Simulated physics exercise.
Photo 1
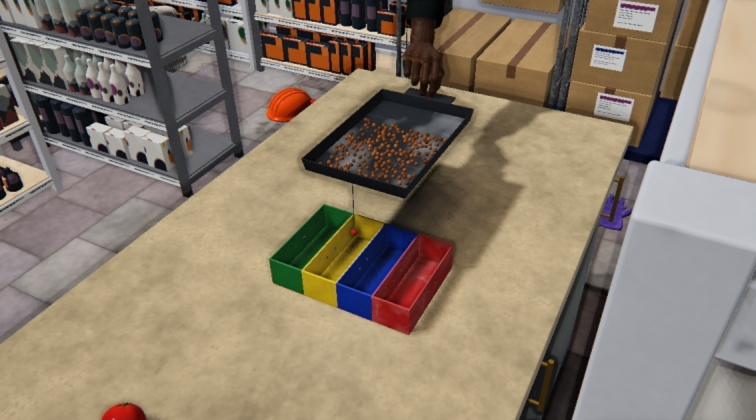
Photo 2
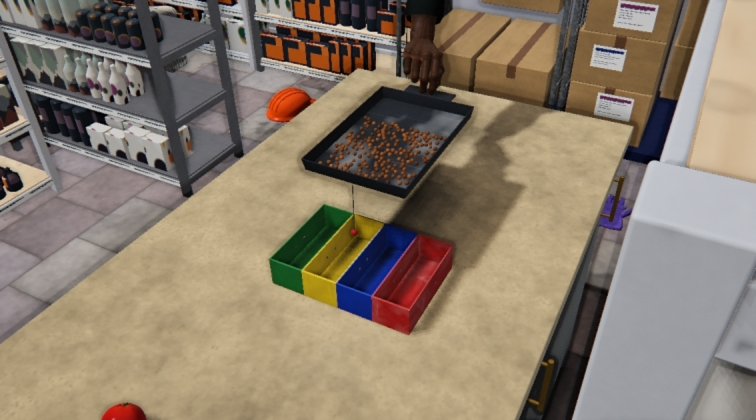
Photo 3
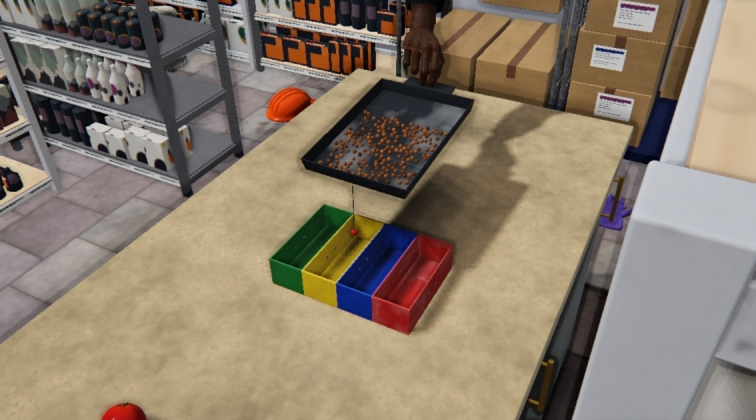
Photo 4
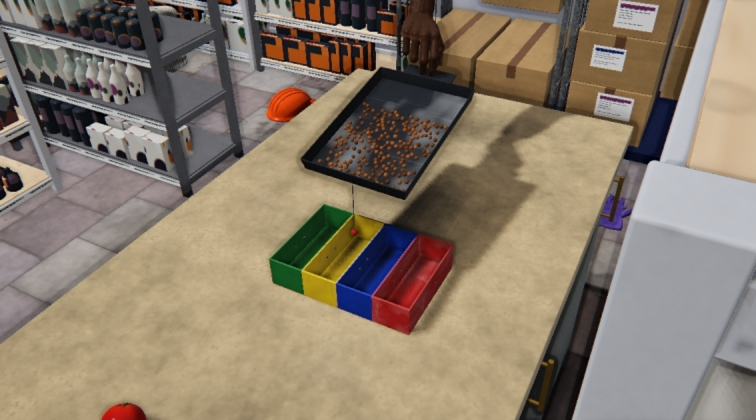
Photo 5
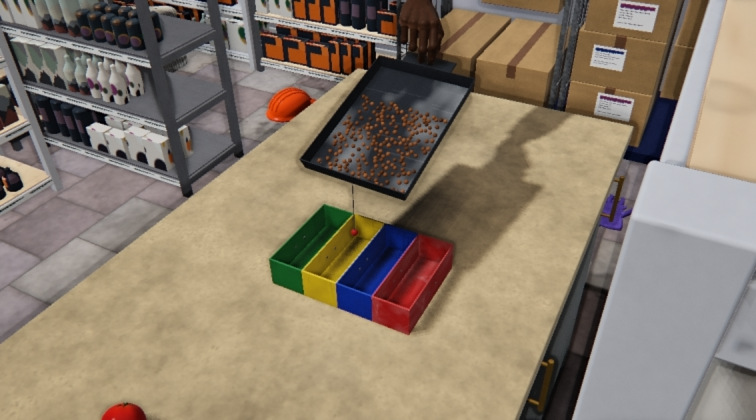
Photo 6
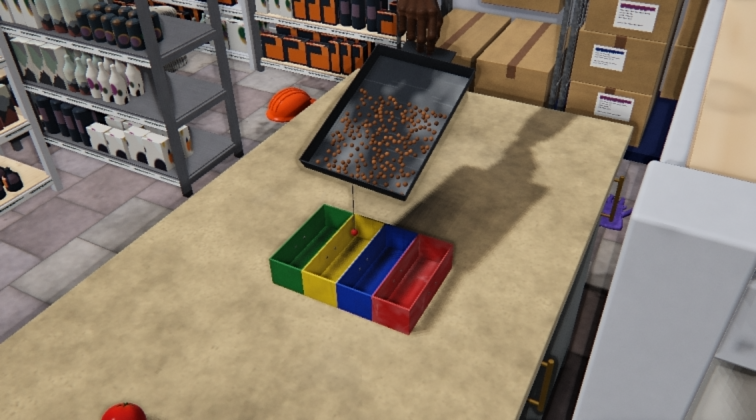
A dark tray of small orange bits, held by a hand, slowly tilts above coloured bins.
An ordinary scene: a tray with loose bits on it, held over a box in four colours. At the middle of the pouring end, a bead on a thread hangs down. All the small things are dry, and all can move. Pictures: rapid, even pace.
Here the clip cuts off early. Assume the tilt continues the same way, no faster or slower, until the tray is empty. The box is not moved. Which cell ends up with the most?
The blue cell.
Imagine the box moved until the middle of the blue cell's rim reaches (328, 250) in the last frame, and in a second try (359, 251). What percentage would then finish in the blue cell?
It comes to roughly 20 per cent in one try and roughly 40 per cent in the next.
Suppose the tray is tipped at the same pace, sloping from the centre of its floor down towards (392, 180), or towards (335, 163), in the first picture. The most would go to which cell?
The blue cell; green.
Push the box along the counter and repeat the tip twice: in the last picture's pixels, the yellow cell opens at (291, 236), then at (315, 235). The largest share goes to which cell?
Try 1 - the red cell; try 2 - the cell in red.
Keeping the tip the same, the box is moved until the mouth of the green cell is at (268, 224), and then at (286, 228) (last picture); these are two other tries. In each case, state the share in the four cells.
Roughly 60 per cent, then roughly 90 per cent.
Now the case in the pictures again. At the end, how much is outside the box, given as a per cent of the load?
0 per cent.
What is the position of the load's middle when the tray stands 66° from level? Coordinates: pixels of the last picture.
Centre estimate: (369, 177).
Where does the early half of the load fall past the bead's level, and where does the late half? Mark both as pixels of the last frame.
It goes through near (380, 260) first, then near (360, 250).
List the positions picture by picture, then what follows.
Corners of the pouring end at (305, 158) and (405, 187), level; middle of the load at (388, 151), cereal balls; bead on its thread at (355, 232); green cell at (287, 274); yellow cell at (320, 287); blue cell at (354, 300); red cell at (391, 313), in the first picture.
Corners of the pouring end at (305, 158) and (405, 187), level; middle of the load at (388, 150), in the second picture.
Corners of the pouring end at (304, 158) and (405, 188), tipped barely, lowest at the right corner; middle of the load at (388, 147), in the third picture.
Corners of the pouring end at (304, 158) and (404, 190), tipped a little, lowest at the right corner; middle of the load at (388, 143), in the fourth picture.
Corners of the pouring end at (303, 158) and (404, 191), tipped clearly, lowest at the right corner; middle of the load at (387, 140), in the fifth picture.
Corners of the pouring end at (302, 159) and (404, 193), tipped clearly, lowest at the right corner; middle of the load at (386, 138), about a third on the move; green cell at (287, 274); yellow cell at (320, 287); blue cell at (354, 300); red cell at (391, 313), in the sixth picture.
Soon after the last picture, tray tipped steeply; nearly all on the tray; a stray few falling or outside the box.
A little later, tray tipped past a quarter turn; most on the tray; a small part in the blue cell; a stray few in the red cell; a stray few in the yellow cell; a small part falling or outside the box.
Later still, tray tipped past a quarter turn; about half in the blue cell; about a quarter in the yellow cell; about a quarter in the red cell; a small part in the green cell; a stray few falling or outside the box.
At rest, tray tipped past a quarter turn; about half in the blue cell; about a quarter in the yellow cell; about a quarter in the red cell; a small part in the green cell; a stray few outside the box.
